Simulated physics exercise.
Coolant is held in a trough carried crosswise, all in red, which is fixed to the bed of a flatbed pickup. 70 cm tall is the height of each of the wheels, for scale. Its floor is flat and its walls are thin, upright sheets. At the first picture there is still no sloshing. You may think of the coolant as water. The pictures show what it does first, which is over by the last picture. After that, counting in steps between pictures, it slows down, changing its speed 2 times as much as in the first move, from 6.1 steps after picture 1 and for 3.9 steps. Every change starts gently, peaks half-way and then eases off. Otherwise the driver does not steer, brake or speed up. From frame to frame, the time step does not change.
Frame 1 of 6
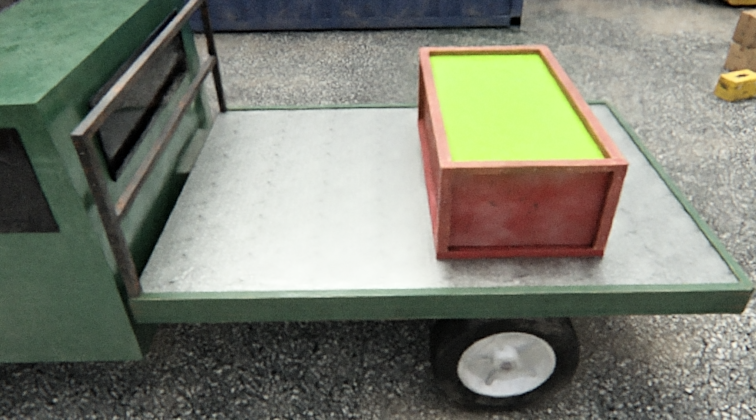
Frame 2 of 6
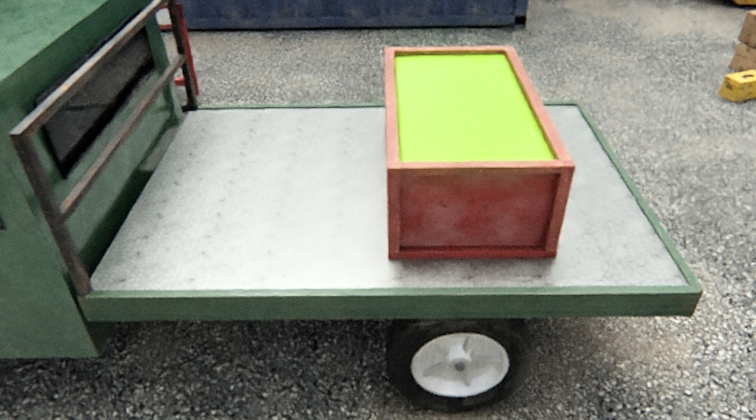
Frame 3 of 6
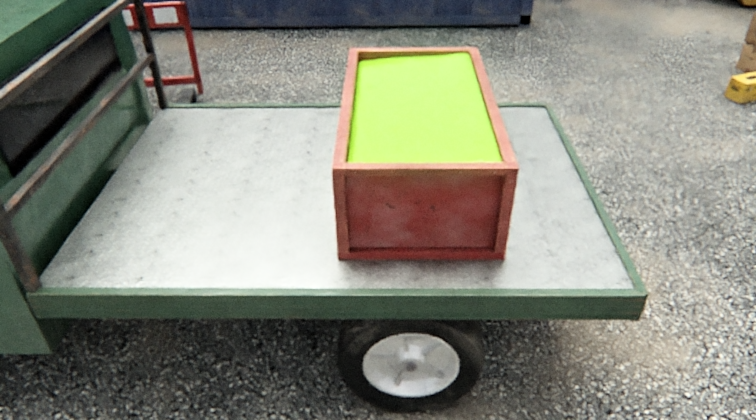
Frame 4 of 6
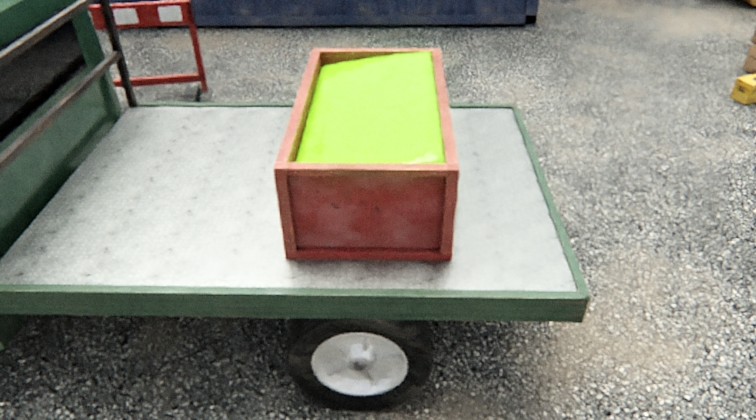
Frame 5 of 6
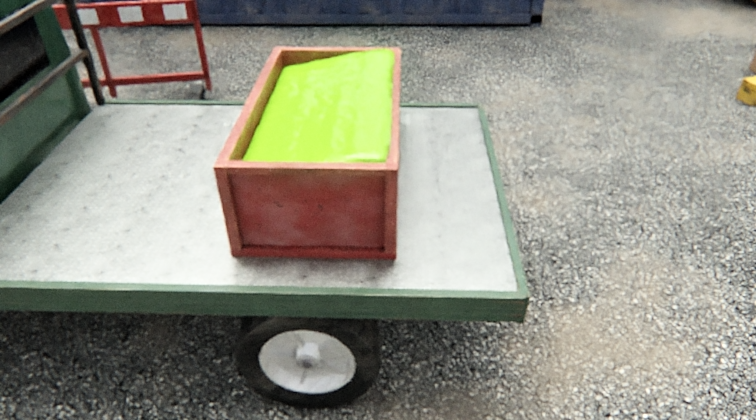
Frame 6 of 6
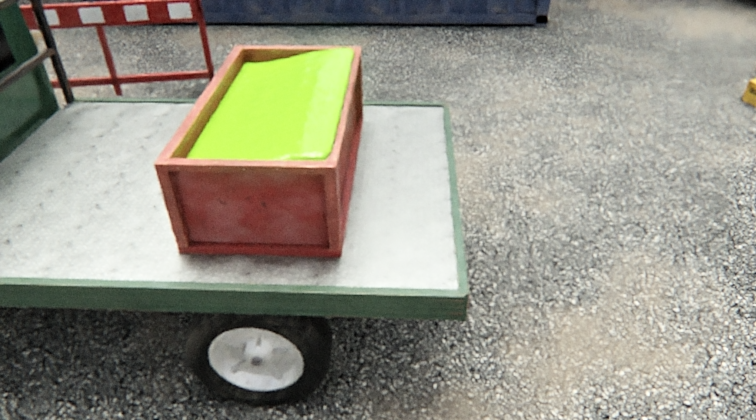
A green flatbed truck moves left as green liquid in its red trough tilts up rightward.
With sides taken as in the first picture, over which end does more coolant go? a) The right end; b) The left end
The left end (b).
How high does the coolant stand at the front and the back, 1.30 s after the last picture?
Reading: About 40 cm in front, about 36 cm behind.
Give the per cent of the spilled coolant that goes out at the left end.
About 80 per cent.
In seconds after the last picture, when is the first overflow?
It happens at some 0.6 s.
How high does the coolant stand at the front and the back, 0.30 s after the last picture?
Front 50 cm, back 32 cm.
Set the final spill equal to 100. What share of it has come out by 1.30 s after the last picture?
About 80 per cent.
Another 0.30 s on from the last picture, the surface is 49 cm up at the front and 33 cm at the back; nothing has left.
Another 0.80 s on from the last picture, the surface is 36 cm up at the front and 42 cm at the back; 7 per cent is out, over the left end, a little elsewhere.
Another 1.30 s on from the last picture, the surface is 39 cm up at the front and 35 cm at the back; 8 per cent is out, over the left end, a little elsewhere.
Another 3.44 s on from the last picture, 10 per cent is out, over the left end, a little elsewhere; the left end has passed 8 per cent and the right end 1.
